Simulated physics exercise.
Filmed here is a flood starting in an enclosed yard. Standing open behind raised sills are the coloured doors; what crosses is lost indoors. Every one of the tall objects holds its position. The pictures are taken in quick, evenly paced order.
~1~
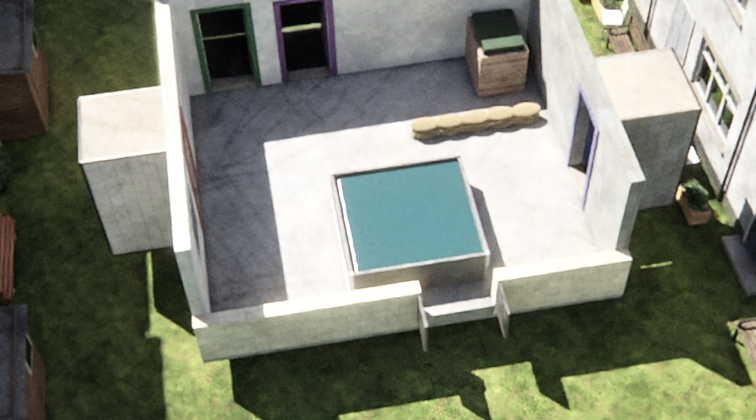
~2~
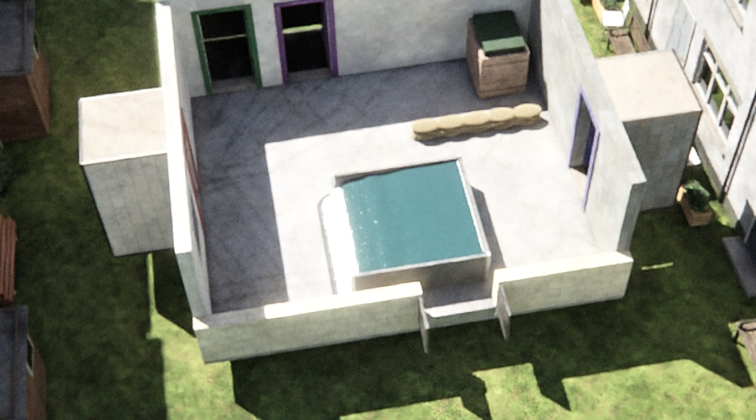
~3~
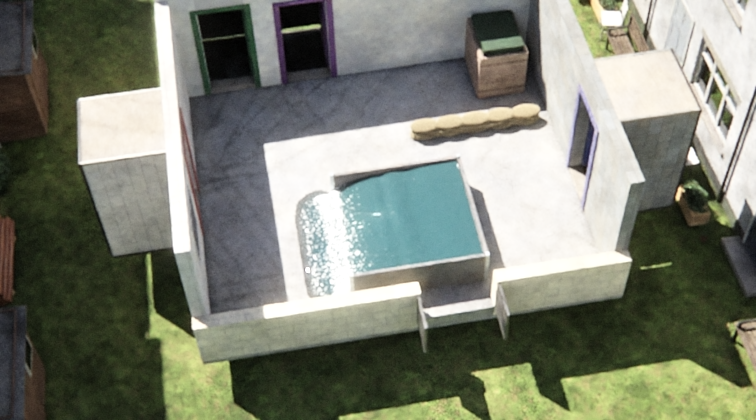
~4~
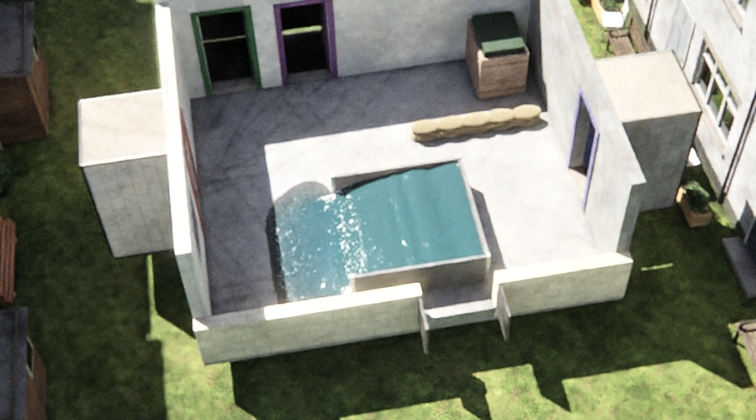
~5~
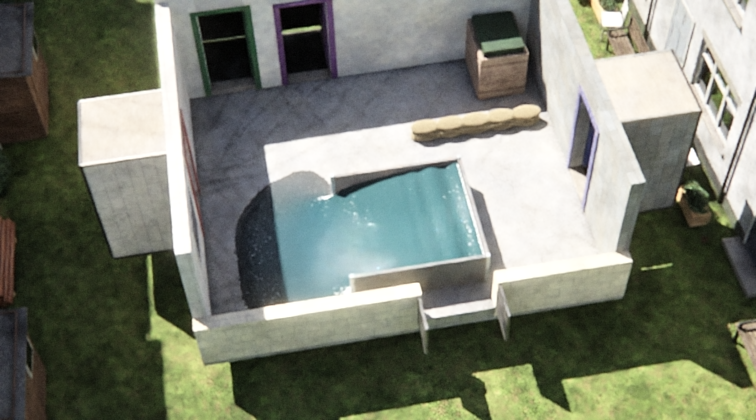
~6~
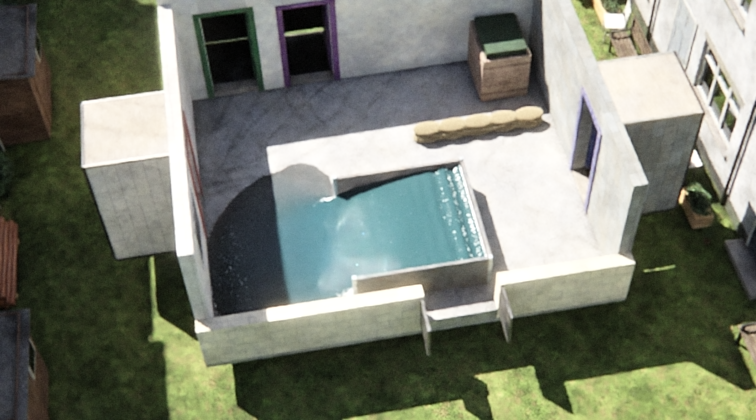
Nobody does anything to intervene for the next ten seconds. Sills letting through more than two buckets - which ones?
Sill by sill: Green door: More than two; purple door: More than two; red door: More than two; blue door: Not more than two.
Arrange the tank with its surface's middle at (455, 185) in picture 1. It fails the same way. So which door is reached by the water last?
The blue-painted one.
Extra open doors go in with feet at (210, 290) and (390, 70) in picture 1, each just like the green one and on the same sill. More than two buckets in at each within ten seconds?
Door one beats the threshold, door two misses the threshold.
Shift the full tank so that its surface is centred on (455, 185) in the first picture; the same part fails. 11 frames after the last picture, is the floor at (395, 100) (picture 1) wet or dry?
Verdict: Not flooded.
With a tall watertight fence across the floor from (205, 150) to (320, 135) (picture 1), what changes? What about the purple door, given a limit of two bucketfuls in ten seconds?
Looking at each in turn, purple remains within bounds.
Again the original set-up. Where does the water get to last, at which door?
Result: The door marked blue.
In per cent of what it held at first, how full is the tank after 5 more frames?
I make it 56 per cent.
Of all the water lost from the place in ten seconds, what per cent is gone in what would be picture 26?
Estimated share: Close to 35 %.
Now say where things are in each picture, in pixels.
In the first picture, the open tank at (407, 215) is whole and still.
In the second picture, the front is at (331, 197), out from the gap at (345, 241).
In the third picture, the front is at (310, 197), out from the gap at (344, 242).
In the fourth picture, water pours out at (345, 244) and has run to a hidden place.
In the fifth picture, water pours out at (345, 244) and has run to a hidden place.
In the sixth picture, water pours out at (347, 246) and has run to (225, 312).
A moment on, water covers 30 % of the floor; the green door not reached, the purple door not reached, the red door under two buckets in, the blue door not reached.
Next, water covers 30 % of the floor; the green door not reached, the purple door not reached, the red door over two buckets in, the blue door not reached.
Then, water covers 40 % of the floor; the green door under two buckets in, the purple door wet at the sill, nothing in, the red door far over two buckets in, the blue door not reached.
Later, water covers 70 % of the floor; the green door far over two buckets in, the purple door over two buckets in, the red door far over two buckets in, the blue door wet at the sill, nothing in.
In the end, water covers 90 % of the floor; the green door far over two buckets in, the purple door over two buckets in, the red door far over two buckets in, the blue door wet at the sill, nothing in.
